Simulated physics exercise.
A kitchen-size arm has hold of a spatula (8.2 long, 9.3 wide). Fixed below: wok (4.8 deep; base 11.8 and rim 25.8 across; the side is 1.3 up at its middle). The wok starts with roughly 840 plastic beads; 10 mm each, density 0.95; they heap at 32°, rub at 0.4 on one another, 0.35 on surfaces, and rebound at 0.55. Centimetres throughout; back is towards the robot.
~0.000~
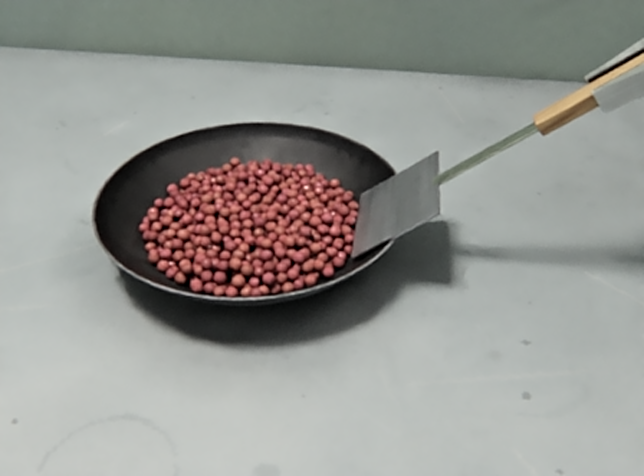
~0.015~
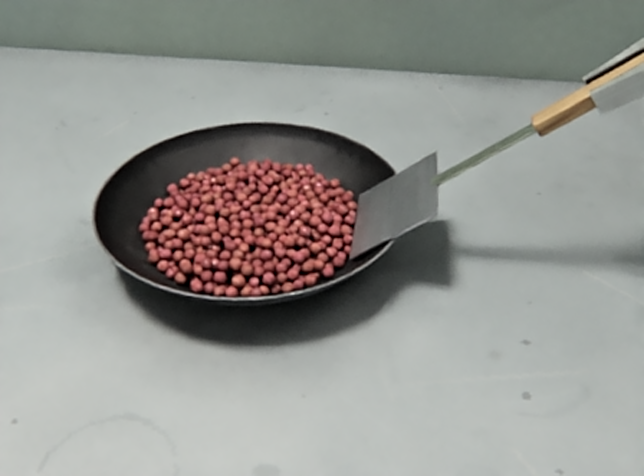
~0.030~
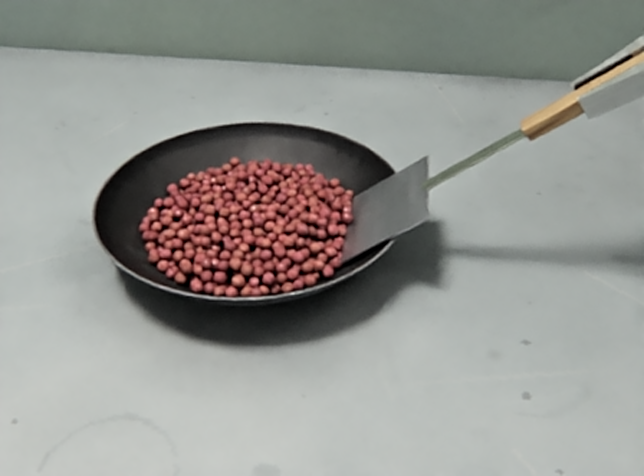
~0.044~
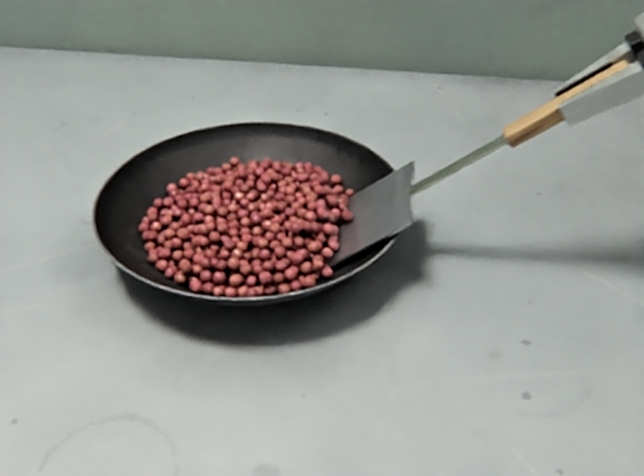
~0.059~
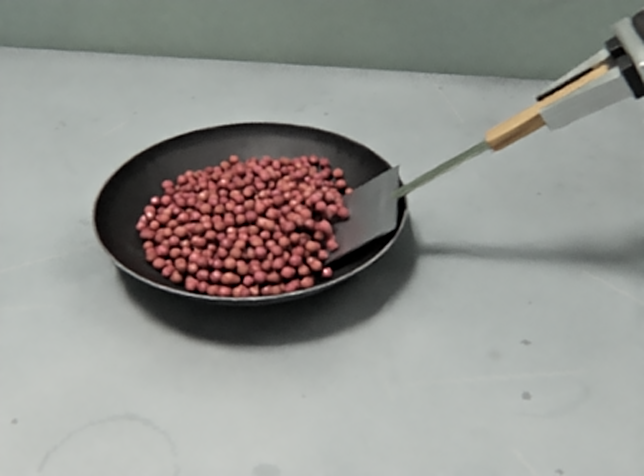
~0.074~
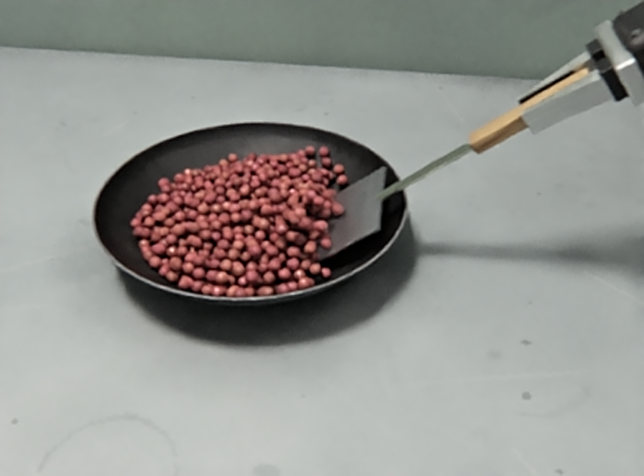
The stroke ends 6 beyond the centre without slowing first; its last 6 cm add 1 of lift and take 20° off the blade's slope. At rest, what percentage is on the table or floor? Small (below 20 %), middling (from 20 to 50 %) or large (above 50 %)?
A small share, below 20 %, ends on the table or floor.
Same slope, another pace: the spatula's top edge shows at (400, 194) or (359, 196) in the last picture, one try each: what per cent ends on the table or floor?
Some 0 and 10 per cent.
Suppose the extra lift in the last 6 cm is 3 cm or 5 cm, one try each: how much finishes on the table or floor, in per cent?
Some 10 and 15 per cent.
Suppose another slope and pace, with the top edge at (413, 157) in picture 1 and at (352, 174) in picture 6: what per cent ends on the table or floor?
Some 10 per cent.
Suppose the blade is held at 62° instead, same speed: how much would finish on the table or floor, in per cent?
It would be near 10 per cent.
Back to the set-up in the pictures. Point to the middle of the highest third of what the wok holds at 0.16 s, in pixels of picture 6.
Near (206, 196).
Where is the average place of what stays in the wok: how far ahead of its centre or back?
About 4.5 cm ahead.
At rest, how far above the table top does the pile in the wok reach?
Some 6.5 cm.
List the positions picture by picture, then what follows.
The first picture shows spatula top edge at (439, 180), sloping 39°; upper third of the load around (257, 215), from x 145 to 355, top at y 160; 842 in the wok.
The second picture shows spatula top edge at (437, 181), sloping 39°; upper third of the load around (257, 215), from x 145 to 355, top at y 160.
The third picture shows spatula top edge at (428, 185), sloping 39°; upper third of the load around (258, 212), from x 145 to 355, top at y 160.
The fourth picture shows spatula top edge at (412, 191), sloping 39°; upper third of the load around (261, 210), from x 145 to 355, top at y 160.
The fifth picture shows spatula top edge at (397, 194), sloping 39°; upper third of the load around (259, 209), from x 140 to 355, top at y 160.
The sixth picture shows spatula top edge at (382, 196), sloping 39°; upper third of the load around (256, 207), from x 135 to 350, top at y 150; 842 in the wok.
By 0.12 s, sloping 39°, highest piece 6 above the table; 842 in the wok.
By 0.16 s, sloping 30°, highest piece 6 above the table; 840 in the wok, 2 on the blade or in flight.
By 0.38 s, sloping 19°, highest piece 7 above the table; 783 in the wok, 52 on the table or floor, 7 on the blade or in flight.
By 1.43 s, sloping 19°, highest piece 6 above the table; 779 in the wok, 63 on the table or floor.
Final count, 779 in the wok, 63 on the table or floor. That is 7 % on the table or floor.
